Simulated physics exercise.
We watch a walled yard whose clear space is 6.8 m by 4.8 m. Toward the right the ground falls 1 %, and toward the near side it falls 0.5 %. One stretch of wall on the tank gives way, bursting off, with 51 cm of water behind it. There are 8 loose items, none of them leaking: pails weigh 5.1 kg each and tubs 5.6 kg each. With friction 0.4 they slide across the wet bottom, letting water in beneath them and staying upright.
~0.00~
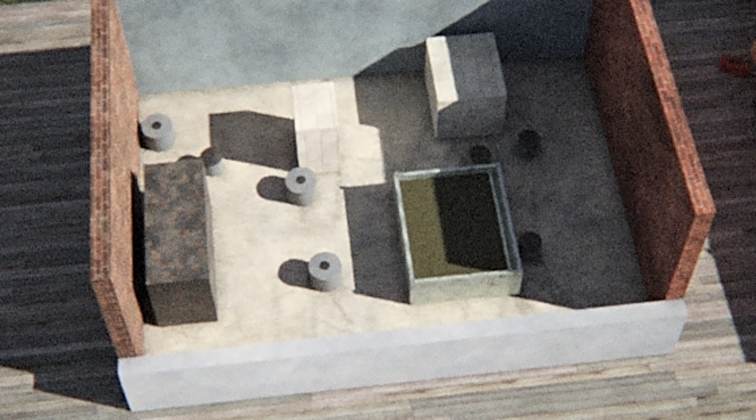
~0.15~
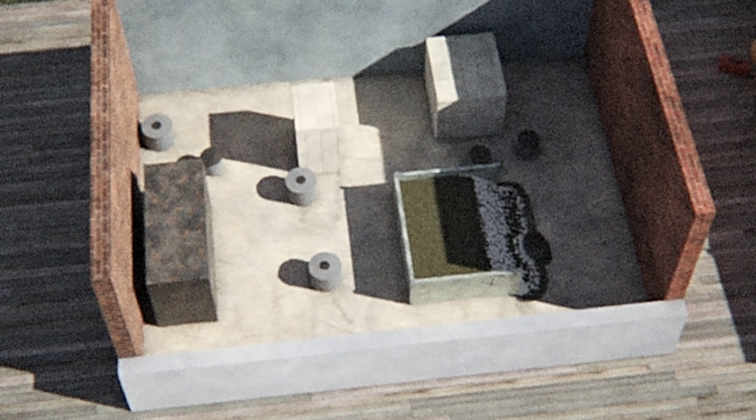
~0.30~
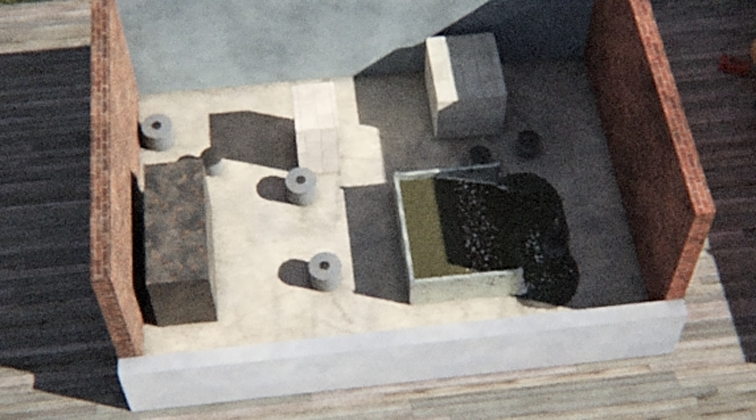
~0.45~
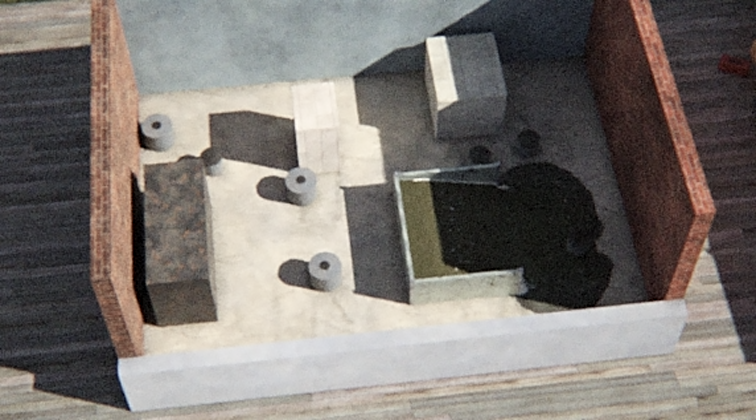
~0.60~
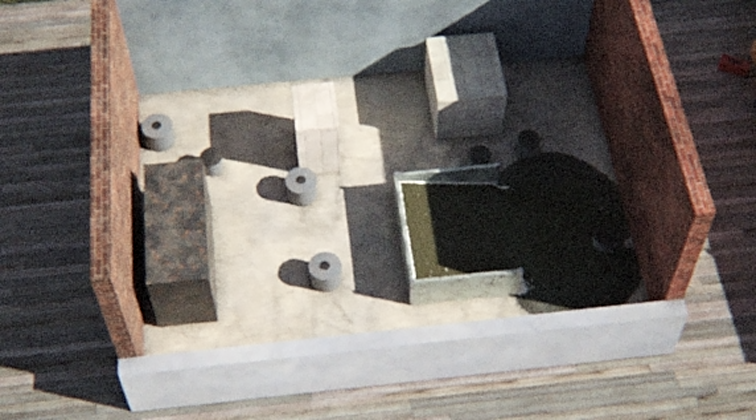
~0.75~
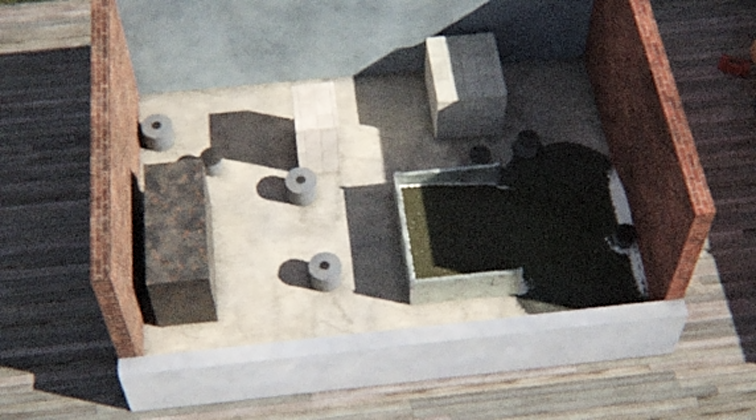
Walled yard with a glass-sided tank bursting open on its right side, dark water spreading rightward and pushing one pail along.
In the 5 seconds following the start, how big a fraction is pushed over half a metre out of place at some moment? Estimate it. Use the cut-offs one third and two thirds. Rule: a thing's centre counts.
Under a third.
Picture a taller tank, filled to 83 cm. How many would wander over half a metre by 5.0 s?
In that case the number is 3.
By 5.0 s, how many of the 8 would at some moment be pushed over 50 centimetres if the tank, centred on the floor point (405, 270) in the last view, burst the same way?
That would give 3.
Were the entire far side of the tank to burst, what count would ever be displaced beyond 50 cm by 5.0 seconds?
3.
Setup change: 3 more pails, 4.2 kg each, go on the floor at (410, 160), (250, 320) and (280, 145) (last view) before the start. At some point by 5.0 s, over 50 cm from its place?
Outcome: Stays within first, stays within next, stays within last.
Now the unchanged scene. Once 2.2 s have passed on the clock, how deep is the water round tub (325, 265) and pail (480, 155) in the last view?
0 and 0 cm.
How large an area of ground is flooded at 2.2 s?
Close to 10.0 m2, I'd say.
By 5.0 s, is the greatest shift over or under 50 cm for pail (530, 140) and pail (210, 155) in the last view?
First one exceeds it, second one stays inside it.
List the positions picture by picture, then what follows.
The first frame shows a pail at (530, 241), on the bottom; a pail at (480, 154) rests on the ground; 2.3 m2 under water; 0 of 8 have shifted.
The second frame shows a pail at (534, 241) rests on the ground, 6 cm from its start; a pail at (480, 154) rests on the ground; 3.1 m2 under water; 1 of 8 have shifted.
The third frame shows a pail at (555, 238) rests on the ground, 35 cm from its start; a pail at (480, 154), on the bottom; water covers 4.1 m2; 1 of 8 have shifted.
The fourth frame shows a pail at (580, 237), on the bottom, 69 cm from its start; a pail at (480, 154) rests on the ground; water covers 5.3 m2; 1 of 8 have shifted.
The fifth frame shows a pail at (605, 234) rests on the ground, 105 cm from its start; a pail at (480, 154), on the bottom; 6.7 m2 under water; 1 of 8 have shifted.
The sixth frame shows a pail at (626, 233) floats, 134 cm from its start; a pail at (480, 154), on the bottom; water covers 7.4 m2; 1 of 8 have shifted.
After 1.1 s 1 of 8 are over 50 cm from their spots; 1 afloat.
After 2.2 s 1 of 8 are over 50 cm from their spots; 1 afloat.
After 3.5 s 1 of 8 are over 50 cm from their spots; 1 afloat.
After 5.0 s 2 of 8 are over 50 cm from their spots, and 2 have been at some point; 0 afloat.
